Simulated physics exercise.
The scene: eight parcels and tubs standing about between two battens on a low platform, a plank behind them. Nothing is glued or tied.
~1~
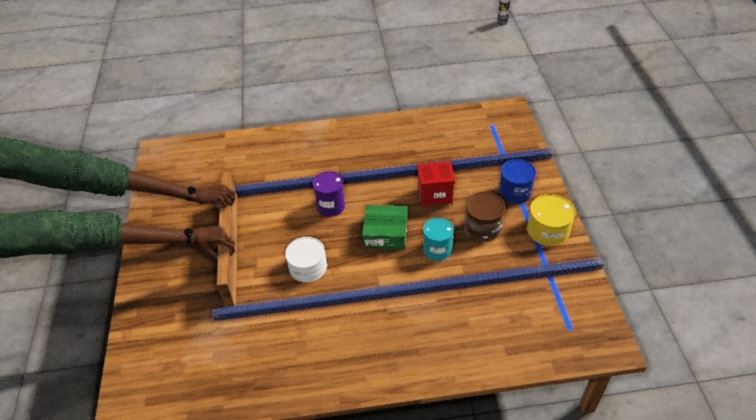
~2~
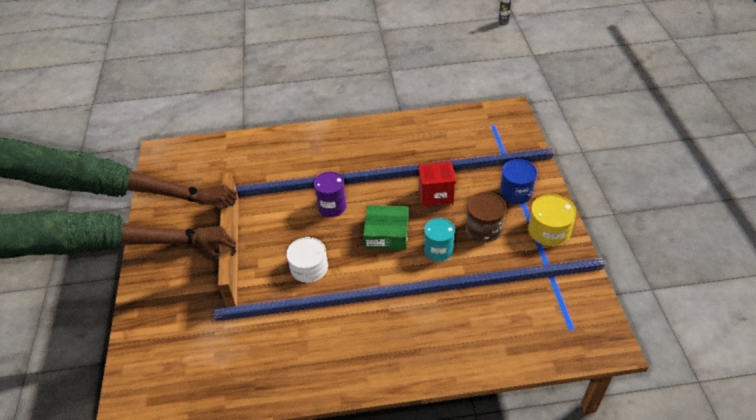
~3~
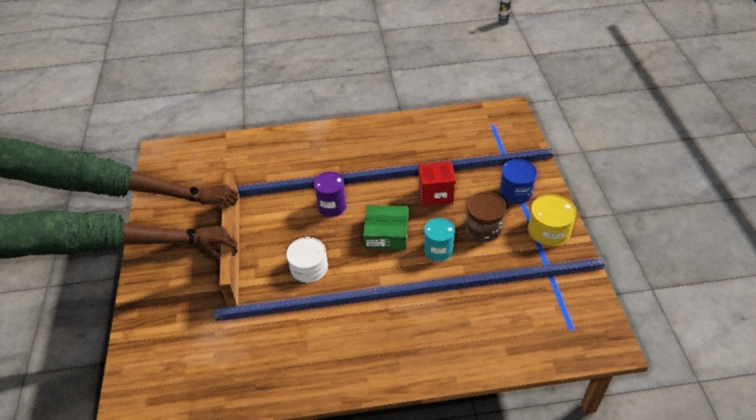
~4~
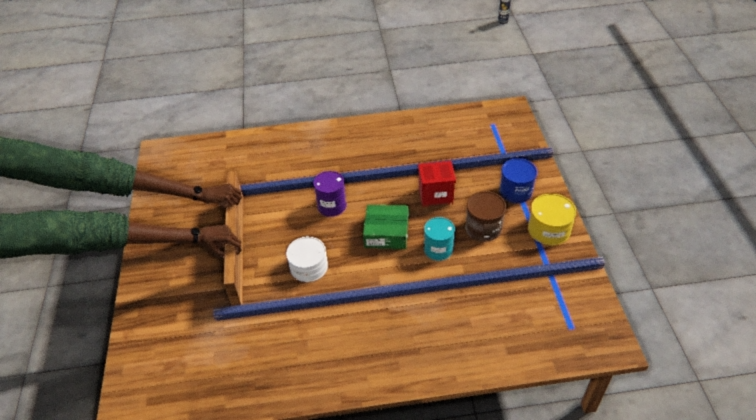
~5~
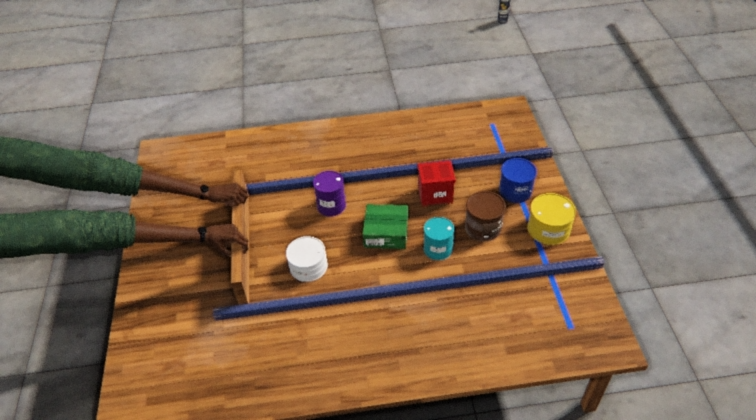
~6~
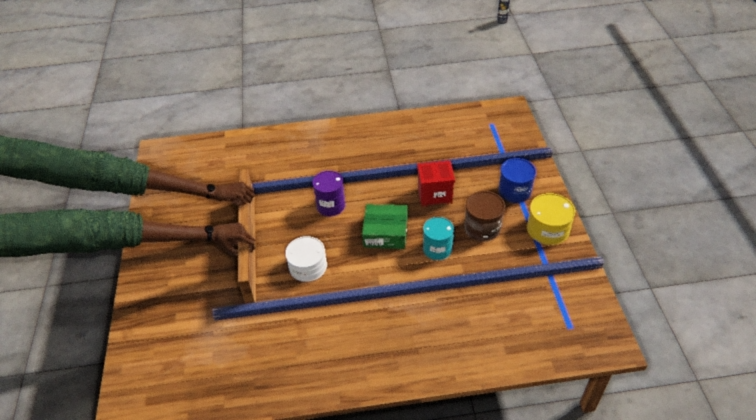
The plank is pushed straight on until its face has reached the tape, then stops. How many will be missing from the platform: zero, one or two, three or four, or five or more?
The number that fall off is three or four.
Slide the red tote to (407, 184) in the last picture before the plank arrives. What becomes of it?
Then it does not fall.
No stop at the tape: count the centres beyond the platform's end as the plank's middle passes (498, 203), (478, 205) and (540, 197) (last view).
The counts: 1, 0 and 5.
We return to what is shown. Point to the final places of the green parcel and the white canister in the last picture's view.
The green parcel at (544, 197), the white canister at (556, 230).
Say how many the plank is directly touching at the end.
That makes 3.
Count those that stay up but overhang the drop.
It comes to 2.
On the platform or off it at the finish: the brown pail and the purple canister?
The brown pail falls, the purple canister stays on.
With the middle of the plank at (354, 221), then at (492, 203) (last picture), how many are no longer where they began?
By then 3, and 8.
Soon after, none off yet; yellow canister at rest near (550, 219); blue pail at rest near (517, 181); brown pail at rest near (484, 216).
After that, none off yet; yellow canister at rest near (550, 219); blue pail at rest near (517, 181); brown pail moving near (486, 215).
And then, none off yet; yellow canister displaced about its own width near (577, 222); blue pail displaced a little near (532, 182); brown pail displaced about its own width near (538, 207).
In the end, the number that fall off is three or four; gone, brown pail, blue pail and yellow canister.
